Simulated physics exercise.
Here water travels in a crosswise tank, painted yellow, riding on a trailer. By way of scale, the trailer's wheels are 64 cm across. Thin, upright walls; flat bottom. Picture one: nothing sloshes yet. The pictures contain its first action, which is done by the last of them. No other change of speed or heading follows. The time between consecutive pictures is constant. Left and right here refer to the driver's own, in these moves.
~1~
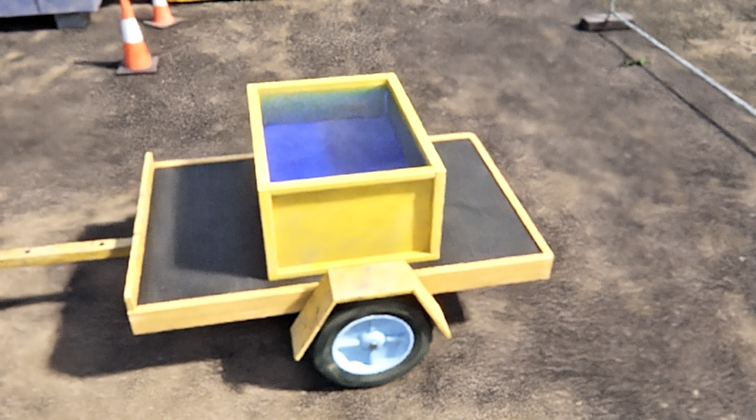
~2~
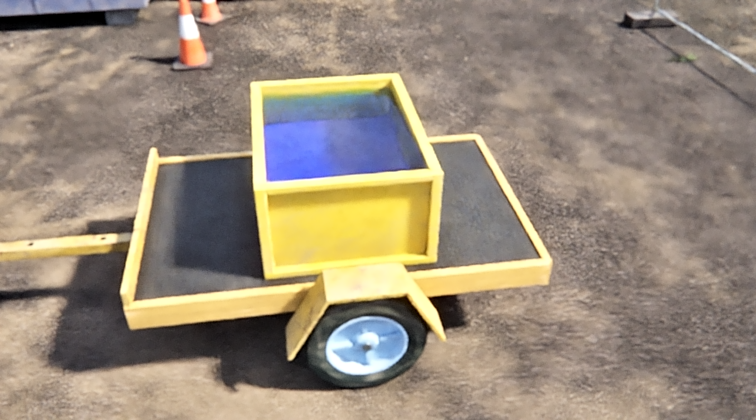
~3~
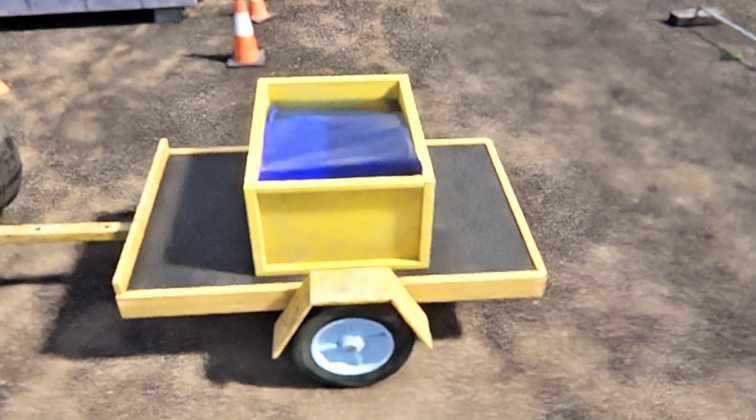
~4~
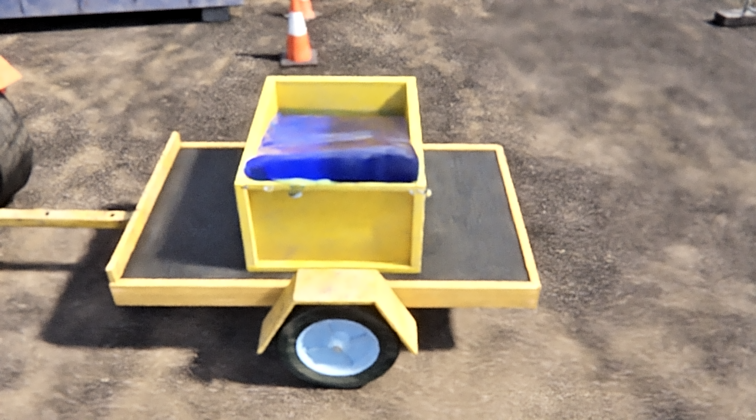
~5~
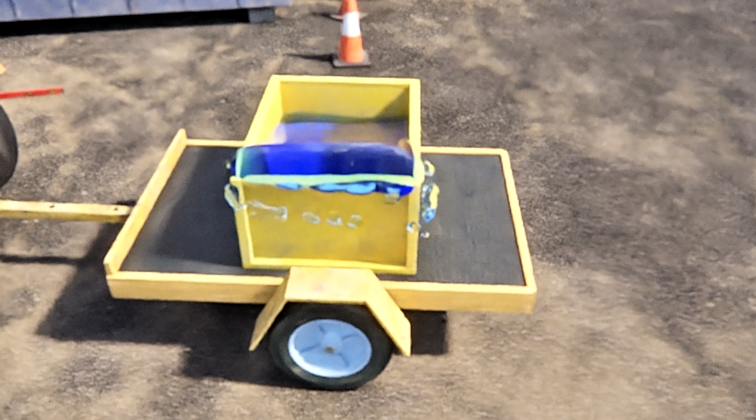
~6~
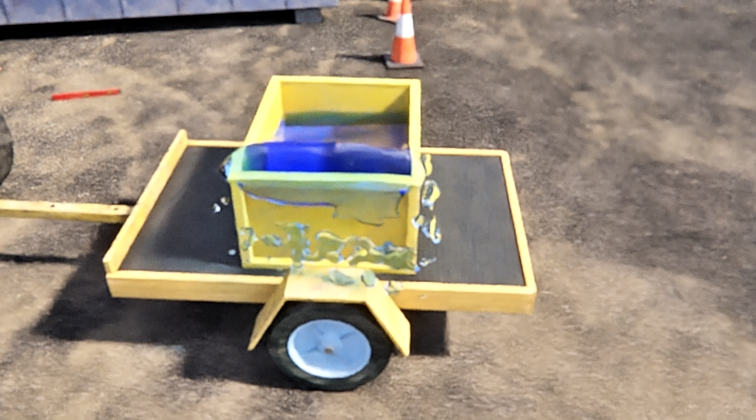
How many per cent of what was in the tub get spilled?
Roughly 11 per cent gets spilled.
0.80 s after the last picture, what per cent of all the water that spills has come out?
Around 70 percent of it.
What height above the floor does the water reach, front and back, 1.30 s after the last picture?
At the front the surface is at 44 cm, while at the back it is at 44 cm.
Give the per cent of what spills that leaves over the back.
About 10 percent.
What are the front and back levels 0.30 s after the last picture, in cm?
Around 48 cm toward the front, with 46 cm behind.
Then, 0.30 s later than the final frame, it stands 47 cm high behind and 47 cm in front; 7 per cent has gone over the near side.
Then, 0.80 s later than the final frame, it stands 42 cm high behind and 42 cm in front; 9 per cent has gone over the near side.
Then, 1.30 s later than the final frame, it stands 44 cm high behind and 44 cm in front; 9 per cent has gone over the near side.
Then, 2.99 s later than the final frame, 11 per cent has gone over the near side, 47 of 412 litres.
